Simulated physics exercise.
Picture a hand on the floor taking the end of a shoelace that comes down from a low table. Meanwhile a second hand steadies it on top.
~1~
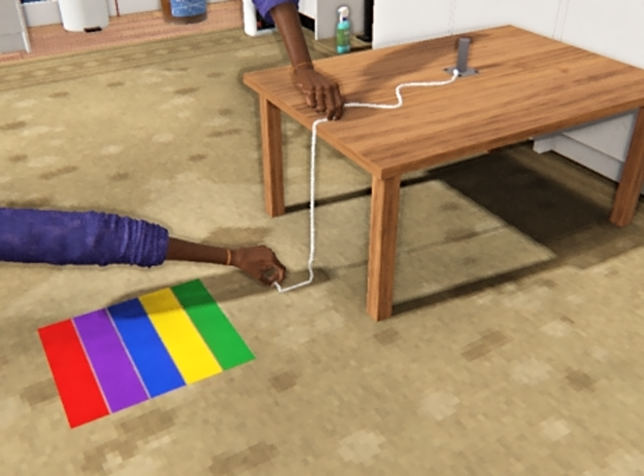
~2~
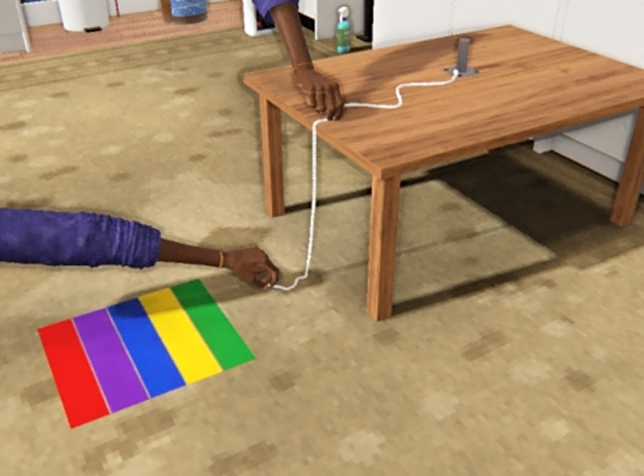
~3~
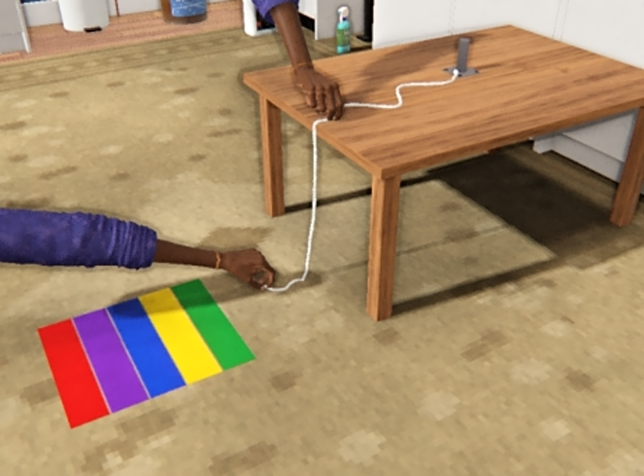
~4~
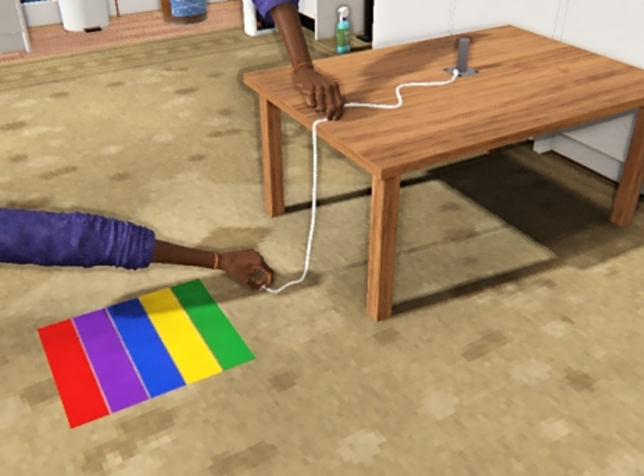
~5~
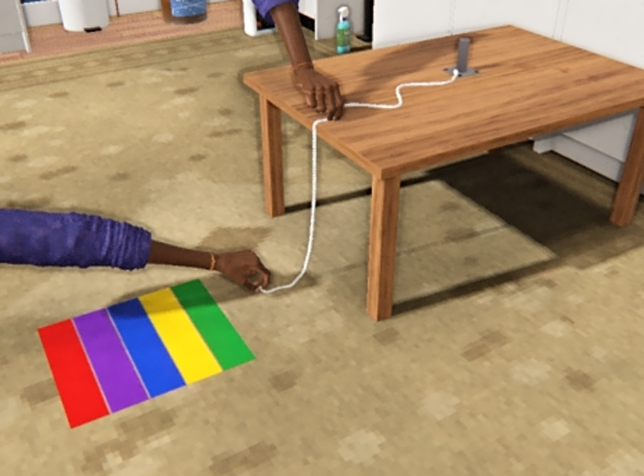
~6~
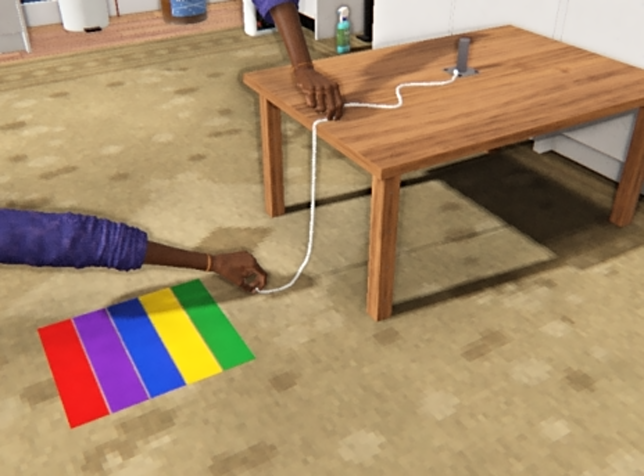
A hand near the floor draws the end of a white shoelace slightly left.
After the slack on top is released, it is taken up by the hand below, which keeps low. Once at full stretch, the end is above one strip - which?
The end stops over the purple strip.
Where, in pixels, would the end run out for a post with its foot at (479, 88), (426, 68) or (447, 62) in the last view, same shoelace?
Roughly (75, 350), then (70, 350), then (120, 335).
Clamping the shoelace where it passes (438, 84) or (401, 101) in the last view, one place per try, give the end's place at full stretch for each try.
The places are (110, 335) and (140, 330).
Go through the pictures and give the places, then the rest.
In the first frame, end (276, 282); green (229, 348); yellow (195, 361); blue (160, 374); purple (122, 387); red (83, 401).
In the second frame, end (269, 285); shoelace through (449, 82) (398, 93) (360, 105) (315, 130) (314, 201) (308, 265).
In the third frame, end (265, 286).
In the fourth frame, end (264, 286); shoelace through (449, 82) (398, 93) (360, 105) (315, 130) (314, 201) (307, 265).
In the fifth frame, end (260, 288).
In the sixth frame, end (257, 289); shoelace through (449, 82) (398, 93) (360, 105) (315, 130) (313, 201) (303, 266).
Soon after, end near (157, 322); over yellow.
Then, end near (121, 334); over blue.
At full stretch, end near (101, 341); over purple. It halts on the purple strip.
